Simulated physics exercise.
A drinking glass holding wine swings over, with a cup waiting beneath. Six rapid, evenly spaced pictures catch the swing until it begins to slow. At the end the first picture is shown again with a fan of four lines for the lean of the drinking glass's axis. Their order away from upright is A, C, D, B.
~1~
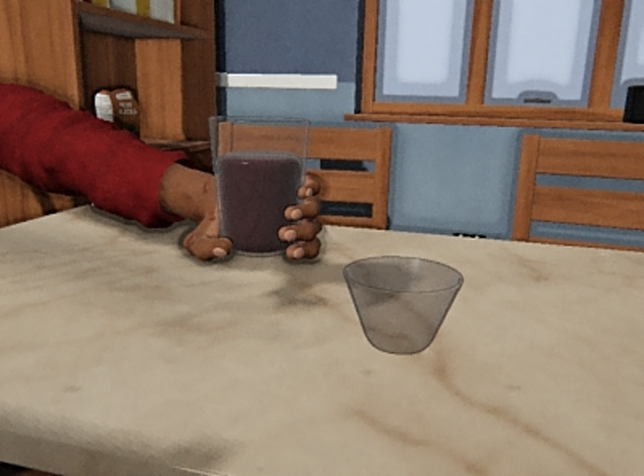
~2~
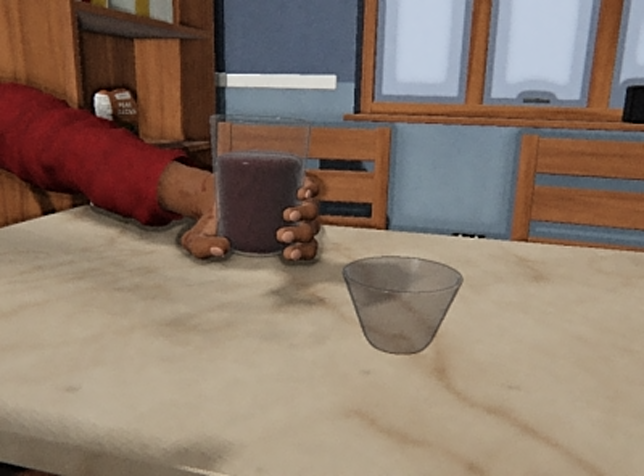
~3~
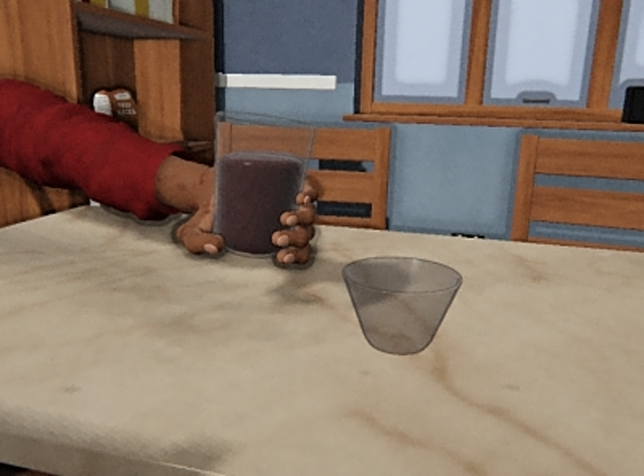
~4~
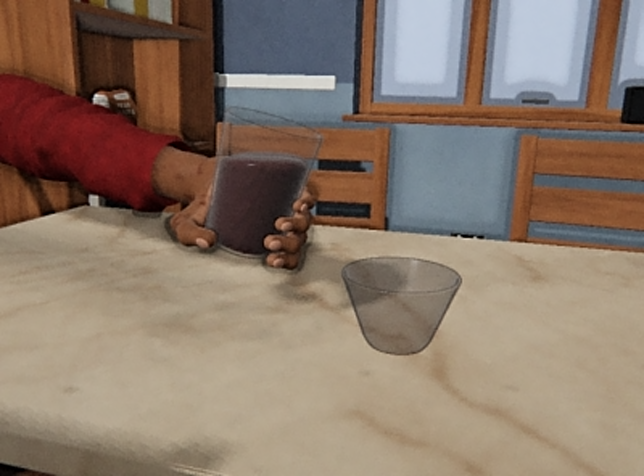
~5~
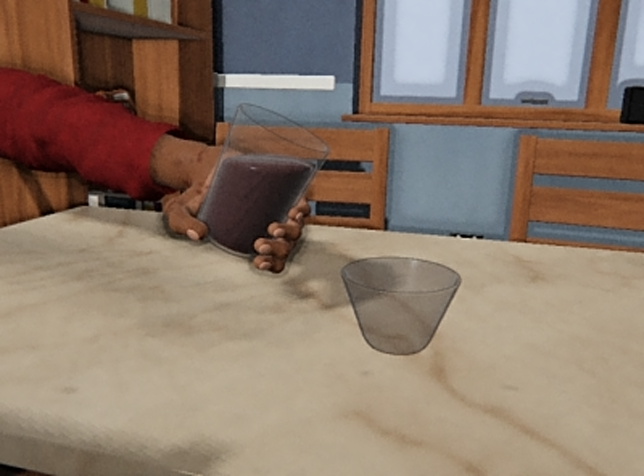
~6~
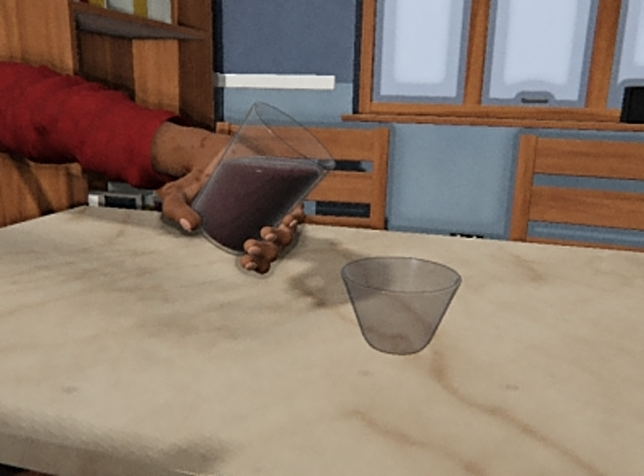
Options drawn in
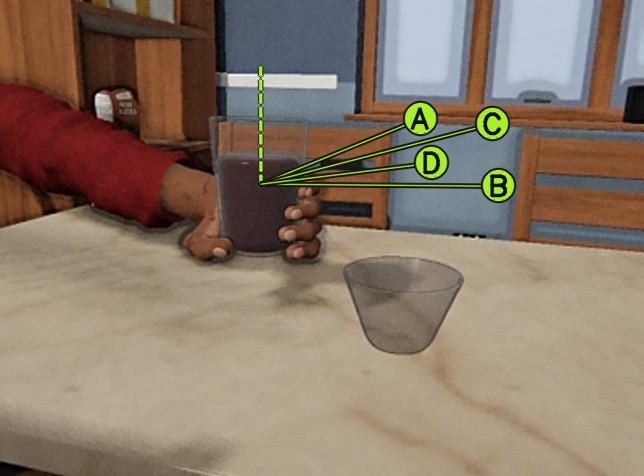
A hand in a red sleeve held a glass of dark wine above a marble-patterned table, then gradually tilted it to the right, toward a small, empty clear cup, with the wine still inside.
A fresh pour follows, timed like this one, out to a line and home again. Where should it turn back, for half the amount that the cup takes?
Go for C.
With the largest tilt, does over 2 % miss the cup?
Yes, it does.
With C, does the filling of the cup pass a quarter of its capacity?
Yes, it does.
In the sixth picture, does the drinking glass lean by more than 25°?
Yes, it does.
In lime, A at (405, 125); B at (481, 186); C at (476, 128); D at (415, 165).
With A, the cup ends with about 33 % of what it can hold.
With B, the cup ends with about 64 % of what it can hold; 21 % of the wine is spilt.
With C, the cup ends with about 51 % of what it can hold.
With D, the cup ends with about 63 % of what it can hold; 7 % of the wine is spilt.
